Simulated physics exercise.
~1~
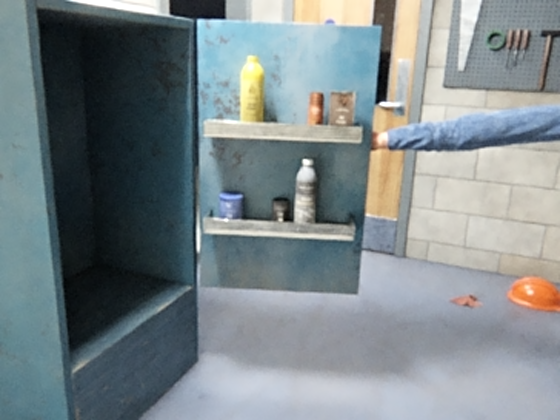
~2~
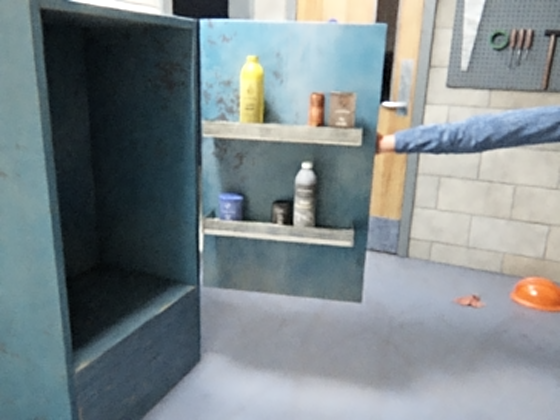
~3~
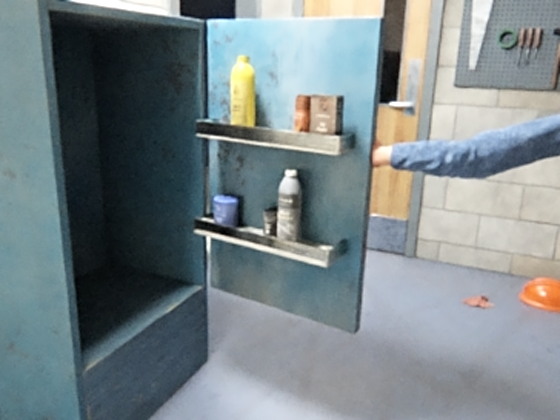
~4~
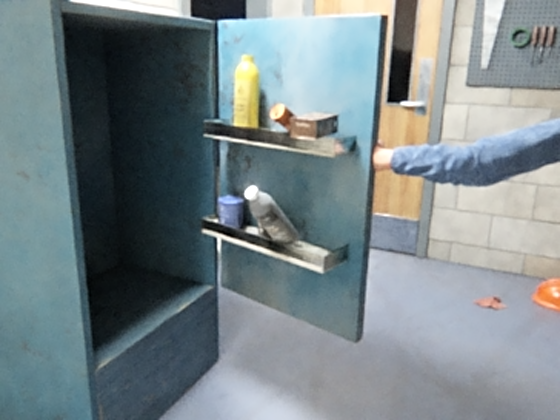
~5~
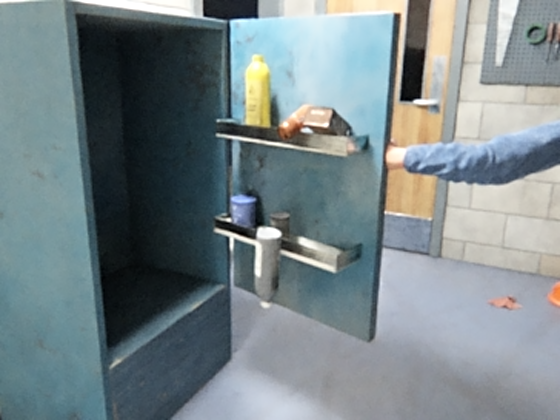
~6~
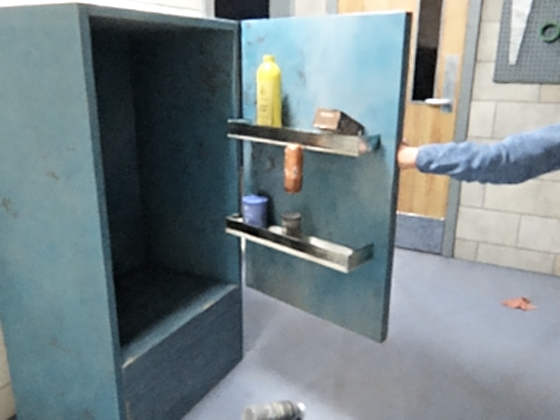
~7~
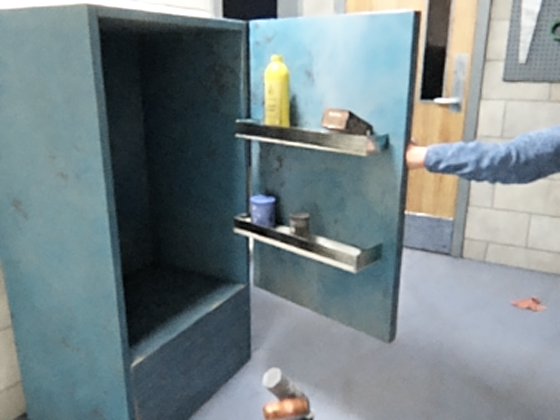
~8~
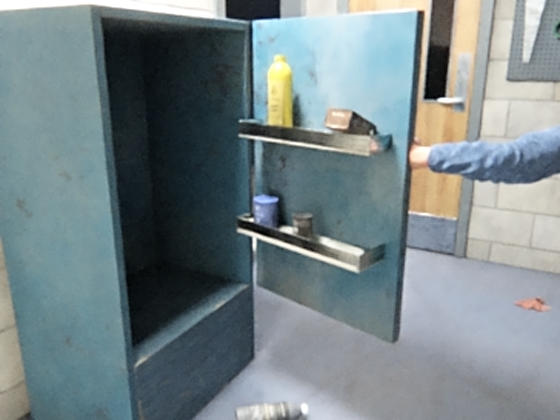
A blue locker door swings and stops, and a bottle and orange can fall out.
